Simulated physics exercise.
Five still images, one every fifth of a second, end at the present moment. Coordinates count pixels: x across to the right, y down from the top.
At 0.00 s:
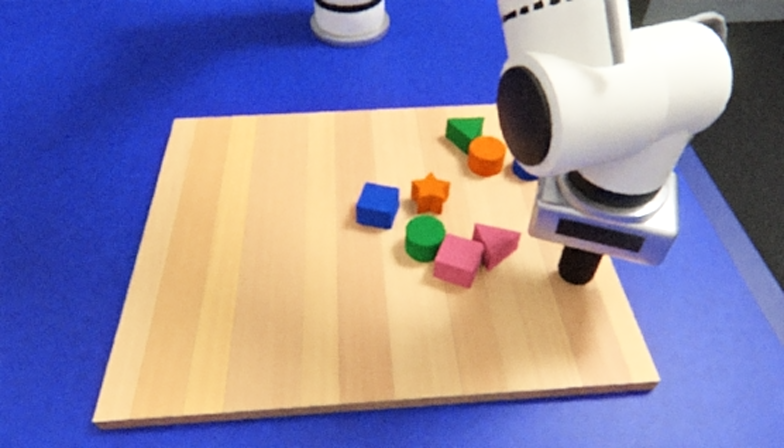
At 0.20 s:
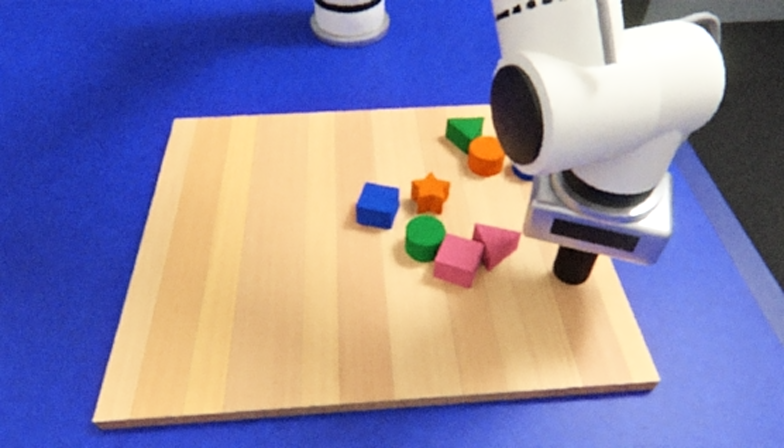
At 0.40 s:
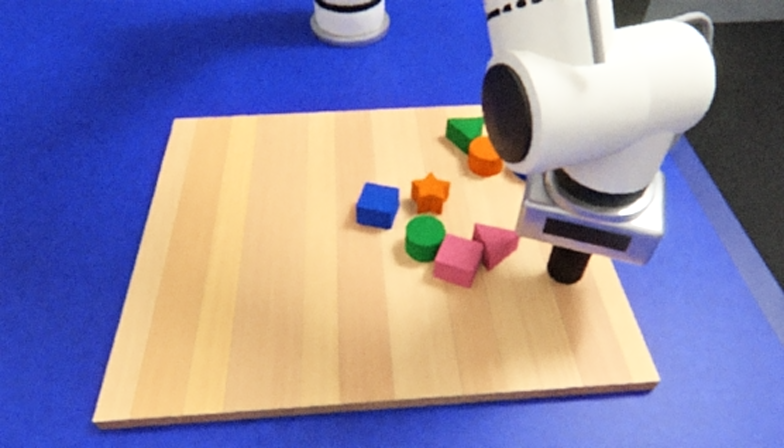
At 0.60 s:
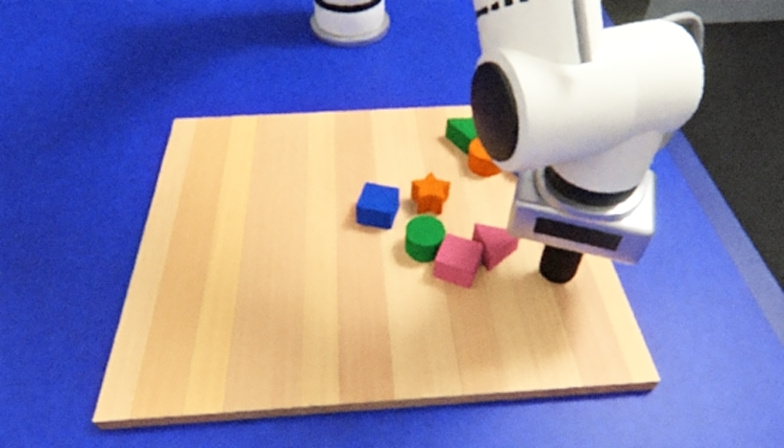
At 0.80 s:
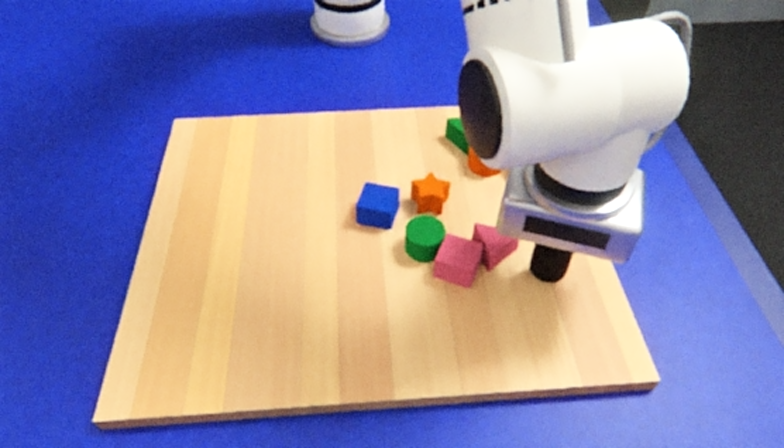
At the start, a white robot arm holds a dark rod over the right side of a wooden board, near a cluster of colourful blocks. The arm then shifts slowly and slightly left, bringing the rod closer to the pink triangular block, while the blocks stay still.
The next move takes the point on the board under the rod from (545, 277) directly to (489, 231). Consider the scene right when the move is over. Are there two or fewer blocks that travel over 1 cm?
It seems so.
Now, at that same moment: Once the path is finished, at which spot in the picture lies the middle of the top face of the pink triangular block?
Answer: (463, 221).
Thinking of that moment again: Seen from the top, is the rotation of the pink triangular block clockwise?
No.
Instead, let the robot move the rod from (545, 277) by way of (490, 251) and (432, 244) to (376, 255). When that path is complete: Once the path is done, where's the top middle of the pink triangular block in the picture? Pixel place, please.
The middle of its upper face will lie at (419, 204).
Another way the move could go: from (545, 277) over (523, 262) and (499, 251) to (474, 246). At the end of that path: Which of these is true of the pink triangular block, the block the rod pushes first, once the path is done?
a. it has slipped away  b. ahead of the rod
The one that fits is b, ahead of the rod.
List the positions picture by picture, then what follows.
The first picture shows rod's lower end at (575, 272); green round block at (426, 230); pink square piece at (460, 252); pink triangular block at (496, 236).
The second picture shows rod at (571, 272); blocks still.
The third picture shows rod at (564, 271); blocks still.
The fourth picture shows rod at (557, 270); blocks still.
The fifth picture shows rod at (547, 269); green round block at (426, 230); pink square piece at (460, 252); pink triangular block at (496, 236).
On the path given first. Halfway along, rod at (518, 244); pink triangular block at (487, 232), turned 30° anticlockwise.
At the end, rod at (490, 223); green round block at (421, 230); pink square piece still; pink triangular block at (463, 221), turned 80° anticlockwise.
